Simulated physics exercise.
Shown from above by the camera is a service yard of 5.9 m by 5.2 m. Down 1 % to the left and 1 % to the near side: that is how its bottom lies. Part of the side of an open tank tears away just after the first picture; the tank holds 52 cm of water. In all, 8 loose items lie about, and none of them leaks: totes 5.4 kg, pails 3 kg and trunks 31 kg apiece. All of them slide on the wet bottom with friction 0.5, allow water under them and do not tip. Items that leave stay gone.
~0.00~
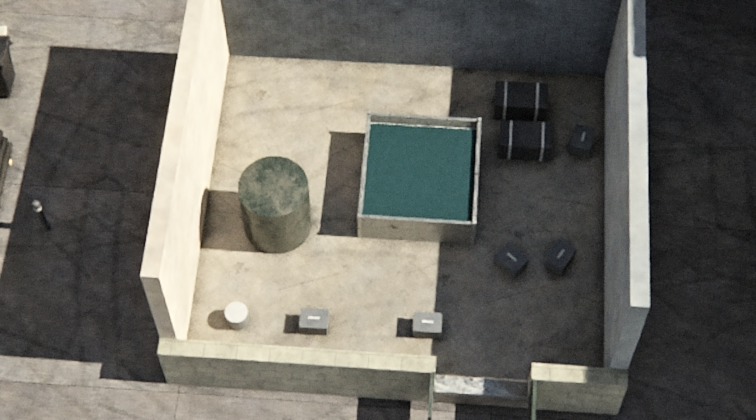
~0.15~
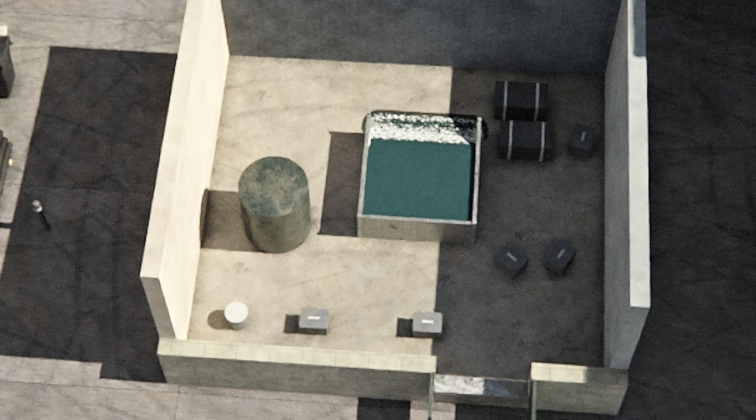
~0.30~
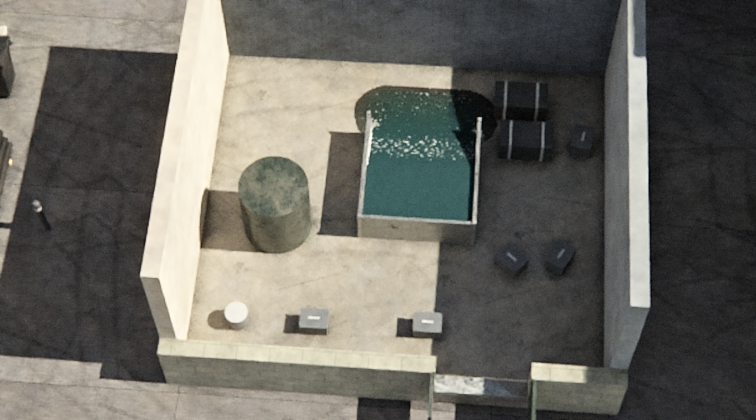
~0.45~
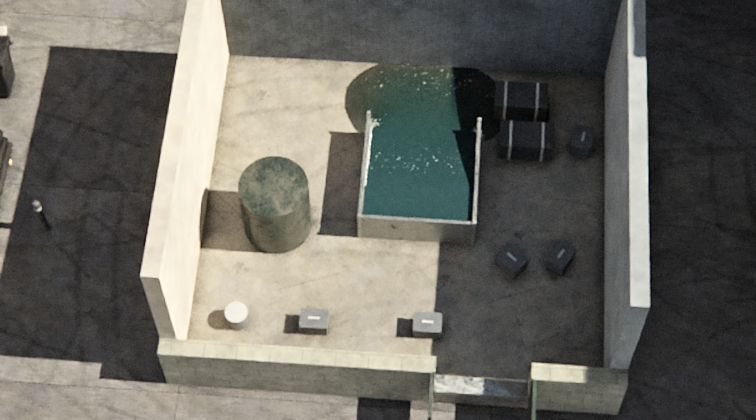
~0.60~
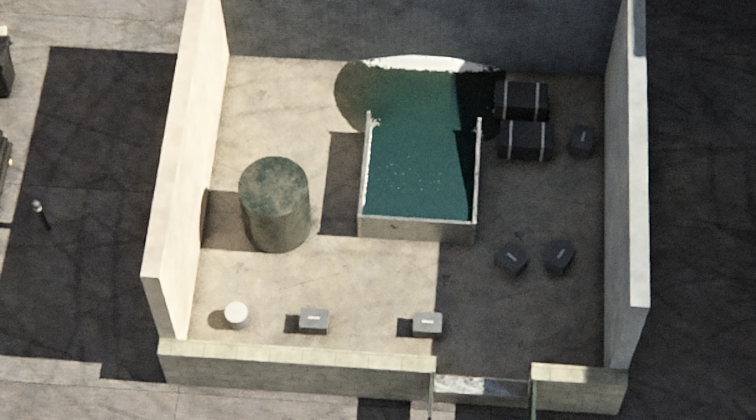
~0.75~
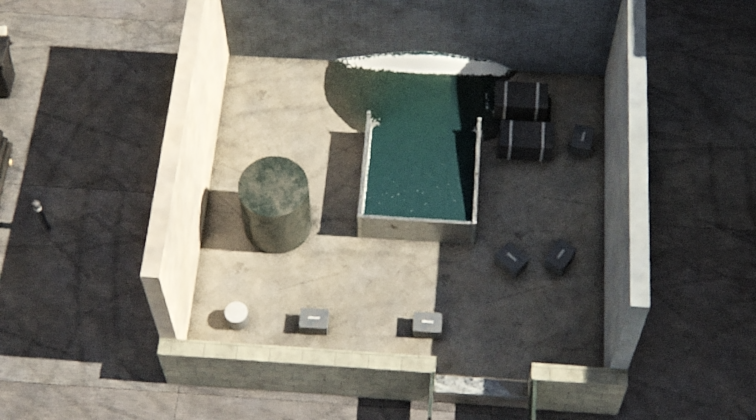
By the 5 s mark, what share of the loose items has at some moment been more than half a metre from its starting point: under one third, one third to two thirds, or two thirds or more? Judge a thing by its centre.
One third to two thirds.
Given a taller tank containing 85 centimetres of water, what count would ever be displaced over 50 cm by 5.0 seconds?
It would come to 7 of them.
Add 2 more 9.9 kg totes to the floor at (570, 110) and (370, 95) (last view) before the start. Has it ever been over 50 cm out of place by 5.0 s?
In the order asked they come out beyond the limit, beyond the limit.
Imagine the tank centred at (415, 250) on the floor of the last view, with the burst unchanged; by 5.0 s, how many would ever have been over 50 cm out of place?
Then the count would be 3.
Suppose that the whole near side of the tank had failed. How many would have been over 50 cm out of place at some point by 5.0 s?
Then it comes to 3.
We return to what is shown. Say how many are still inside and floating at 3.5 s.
Total: 0.
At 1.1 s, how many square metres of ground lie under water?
Close to 7.0 m2, I'd say.
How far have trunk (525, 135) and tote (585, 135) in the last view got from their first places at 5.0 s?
The first ends 20 centimetres from its start and the second 200 centimetres.
After 1.1 s 0 of 8 are over 50 cm from their spots; 0 afloat.
After 2.2 s 0 of 8 are over 50 cm from their spots; 0 afloat.
After 3.5 s 2 of 8 are over 50 cm from their spots; 0 afloat.
After 5.0 s 4 of 8 are over 50 cm from their spots, and 4 have been at some point; 1 afloat.
